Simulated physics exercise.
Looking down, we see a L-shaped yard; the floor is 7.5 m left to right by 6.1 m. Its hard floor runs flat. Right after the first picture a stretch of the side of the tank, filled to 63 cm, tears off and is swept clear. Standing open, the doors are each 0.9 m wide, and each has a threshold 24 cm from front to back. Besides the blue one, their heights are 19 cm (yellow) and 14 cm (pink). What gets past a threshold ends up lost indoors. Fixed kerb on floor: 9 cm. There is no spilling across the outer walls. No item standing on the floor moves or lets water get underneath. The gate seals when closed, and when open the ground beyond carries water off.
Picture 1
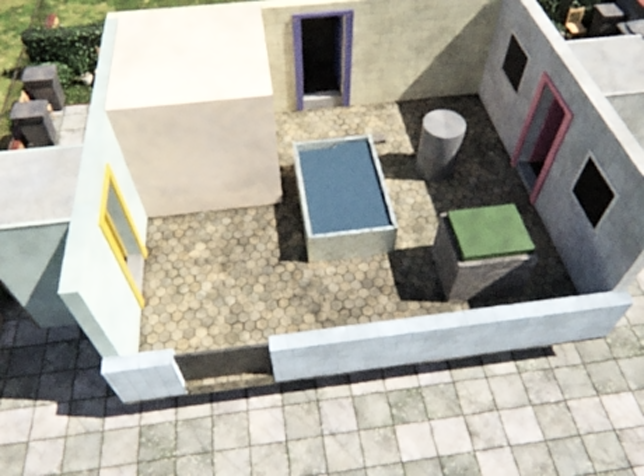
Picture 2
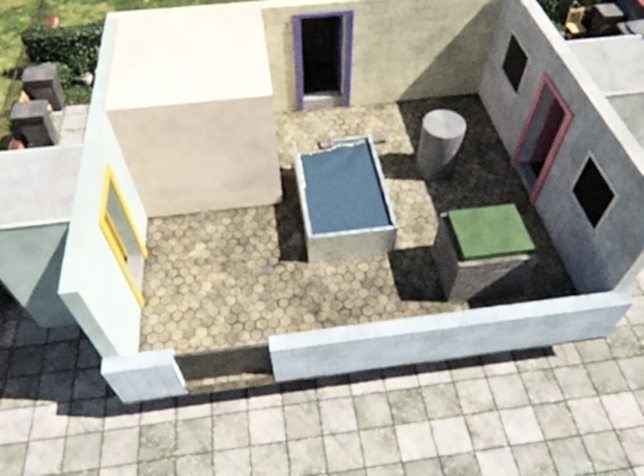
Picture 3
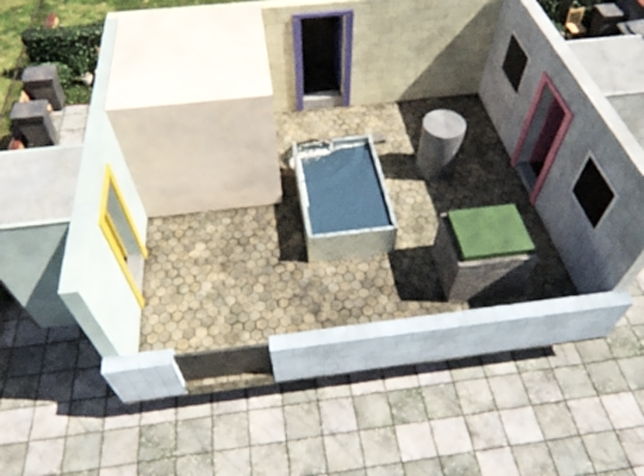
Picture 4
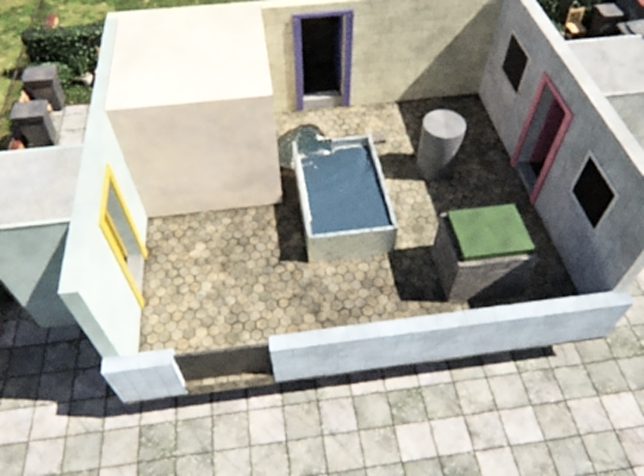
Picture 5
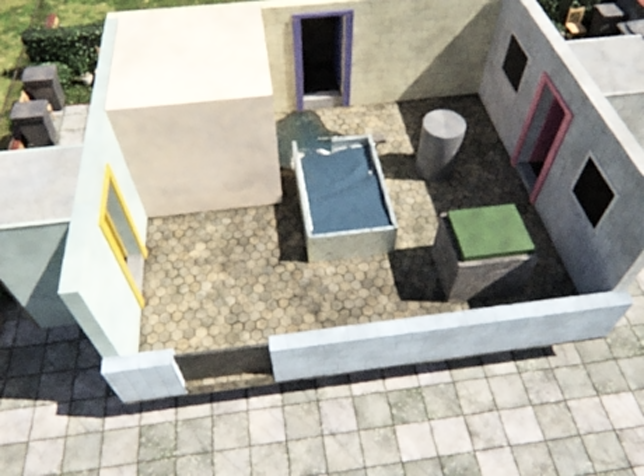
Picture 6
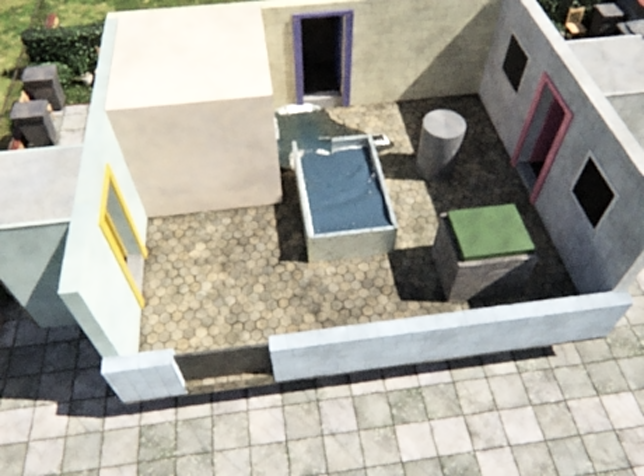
An open-topped yard with a tan hexagon-tiled floor is seen from high above by a camera that stays still. A pale tank of blue water stands mid-yard, with a big cream block to the left, a grey cylinder and green-topped block to the right, a purple-framed doorway behind, and a pink one in the right wall. Water breaks out at the tank's far side and spreads over the floor behind it, while ripples cross its surface.
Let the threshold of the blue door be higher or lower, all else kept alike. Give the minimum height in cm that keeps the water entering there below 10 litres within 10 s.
It would need to be at least 28 cm high.
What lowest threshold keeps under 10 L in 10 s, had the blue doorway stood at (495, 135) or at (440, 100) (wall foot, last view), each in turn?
You'd want roughly 17 cm there first, then roughly 14.0 cm.
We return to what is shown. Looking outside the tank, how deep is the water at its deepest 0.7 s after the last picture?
I'd estimate roughly 46 cm.
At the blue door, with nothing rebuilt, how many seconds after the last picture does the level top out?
The level tops out near 1.0 seconds.
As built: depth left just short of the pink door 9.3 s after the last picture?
It works out to about 7.0 centimetres deep.
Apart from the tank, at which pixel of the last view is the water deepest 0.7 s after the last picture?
At about pixel (275, 117).
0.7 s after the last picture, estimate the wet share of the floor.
Approximately 15 %.
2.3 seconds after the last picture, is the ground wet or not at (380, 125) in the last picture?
It is flooded.
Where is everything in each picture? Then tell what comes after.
The first picture shows still water, 63 cm deep, in the tank at (342, 186); the blue door at (323, 71) is dry.
In the second picture, the gap is on the far side, the front 0.3 m out at a hidden place; the back of the tank holds 63 cm.
In the third picture, the gap is on the far side, the front 0.8 m out at a hidden place; the back of the tank holds 63 cm.
In the fourth picture, water pours out on the far side and has run 1.3 m, to (299, 129); about 6 cm deep outside, 63 cm at the back.
In the fifth picture, water pours out on the far side and has run 1.8 m, to (296, 113); about 6 cm deep outside, 63 cm at the back.
In the sixth picture, the front is at a hidden place, 1.9 m from the gap on the far side; 3.0 m2 of floor is wet, 61 cm left at the back; the blue door at (323, 71), 2.0 m from the gap, is still 0.0 m from the nearest water.
Then, 0.7 s after the last picture water covers 15 % of the floor, deepest (46 cm) near (275, 117); 27 cm at the blue door, 0 litres in over its 27 cm threshold.
Then, 2.3 s after the last picture water covers 30 % of the floor, deepest (30 cm) near (291, 115); 25 cm at the blue door, 11 litres in over its 27 cm threshold.
Then, 9.3 s after the last picture water covers 80 % of the floor, deepest (12 cm) near (555, 323); 9 cm at the blue door, 12 litres in over its 27 cm threshold.
At the blue door as built, the water peaked near 31 cm, 0.9 s after the last picture.
With a threshold of 24 cm, 27 litres would have come in within the 10 s; with 32.5 cm, 1 litre. So under 10 litres takes about 28 cm.
